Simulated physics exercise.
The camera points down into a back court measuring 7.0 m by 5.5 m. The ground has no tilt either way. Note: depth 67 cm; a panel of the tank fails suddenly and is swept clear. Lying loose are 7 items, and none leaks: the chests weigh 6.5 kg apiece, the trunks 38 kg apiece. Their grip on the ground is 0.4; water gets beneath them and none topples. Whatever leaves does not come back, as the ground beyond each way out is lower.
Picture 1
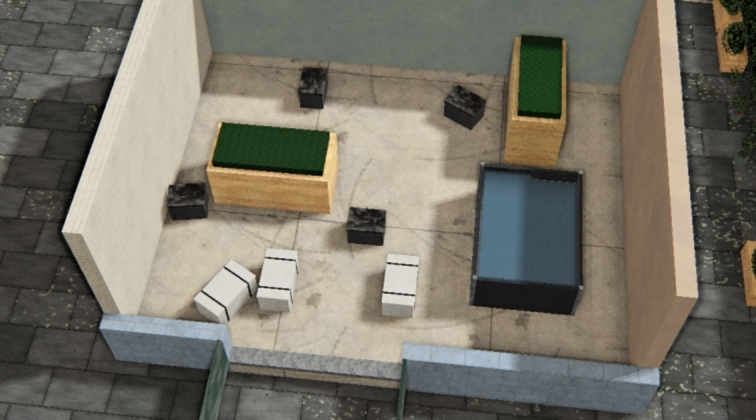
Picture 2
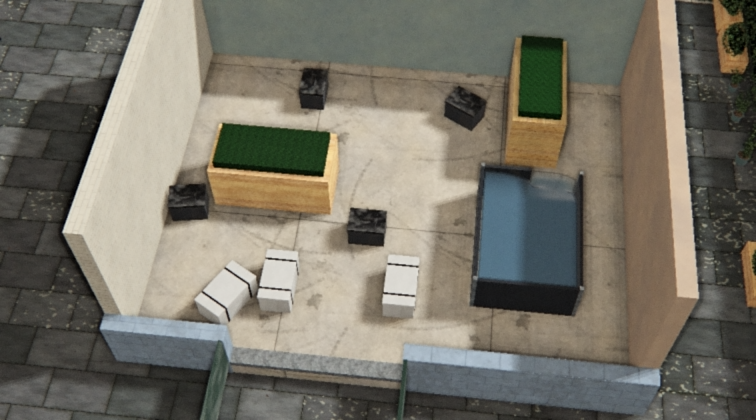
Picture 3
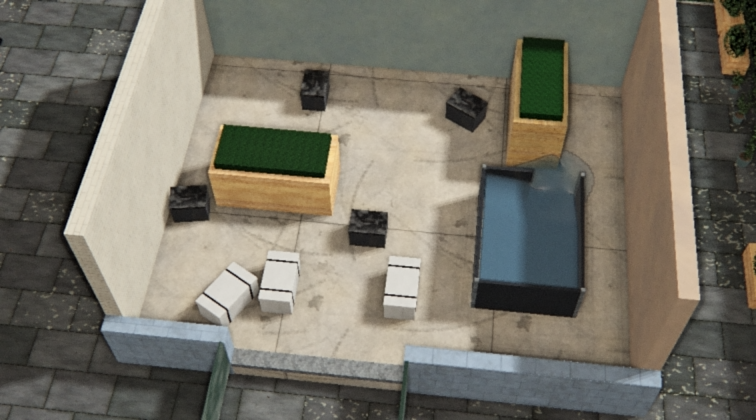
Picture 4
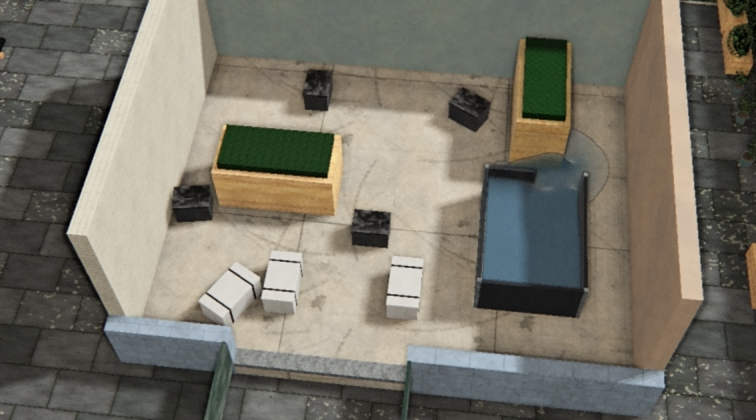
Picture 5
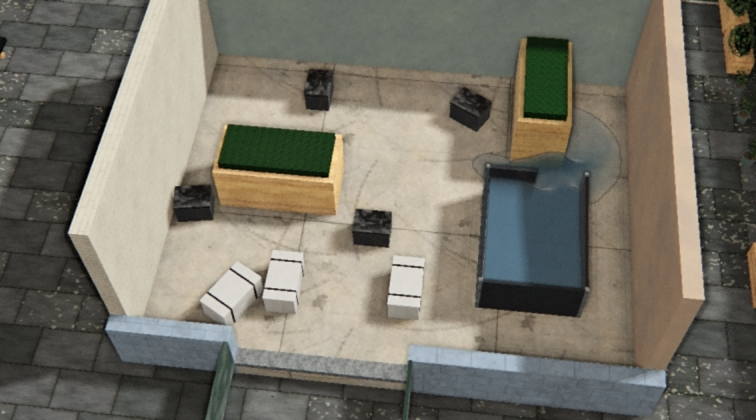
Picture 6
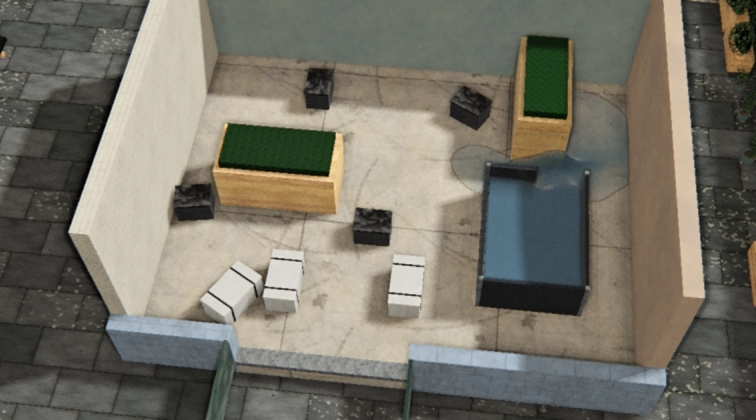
To begin with, a dark, open-topped tank of blue water stands at the right of a walled court, near planters, dark blocks and white boxes. Water emerges at its back edge, then spreads across the floor around the base of the rear planter and toward the right wall, while the boxes and blocks stay put.
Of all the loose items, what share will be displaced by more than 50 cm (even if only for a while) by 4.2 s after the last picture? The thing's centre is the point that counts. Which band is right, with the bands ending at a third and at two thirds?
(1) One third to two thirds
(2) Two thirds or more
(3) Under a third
Under a third.
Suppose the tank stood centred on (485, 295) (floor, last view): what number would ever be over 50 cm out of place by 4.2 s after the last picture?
That would give 2.
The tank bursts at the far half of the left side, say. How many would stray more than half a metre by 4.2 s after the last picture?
You'd get 3 in that case.
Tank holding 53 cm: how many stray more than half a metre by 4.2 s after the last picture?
Count: 2.
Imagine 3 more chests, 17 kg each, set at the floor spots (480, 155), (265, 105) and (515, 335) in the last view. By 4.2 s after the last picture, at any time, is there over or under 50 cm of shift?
Reading them off in order: Clears the mark, not beyond, not beyond.
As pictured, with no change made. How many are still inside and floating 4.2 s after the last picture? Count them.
By my count, 1.
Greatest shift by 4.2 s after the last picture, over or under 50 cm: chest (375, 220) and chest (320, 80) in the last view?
Result, in order: Exceeded; exceeded.
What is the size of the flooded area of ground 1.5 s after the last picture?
Flooded: Near 14 m2.
Then, 0.4 s after the last picture 0 of 7 are over 50 cm from their spots; 0 afloat.
Then, 1.5 s after the last picture 0 of 7 are over 50 cm from their spots; 0 afloat.
Then, 2.8 s after the last picture 1 of 7 are over 50 cm from their spots; 0 afloat.
Then, 4.2 s after the last picture 2 of 7 are over 50 cm from their spots, and 2 have been at some point; 1 afloat.
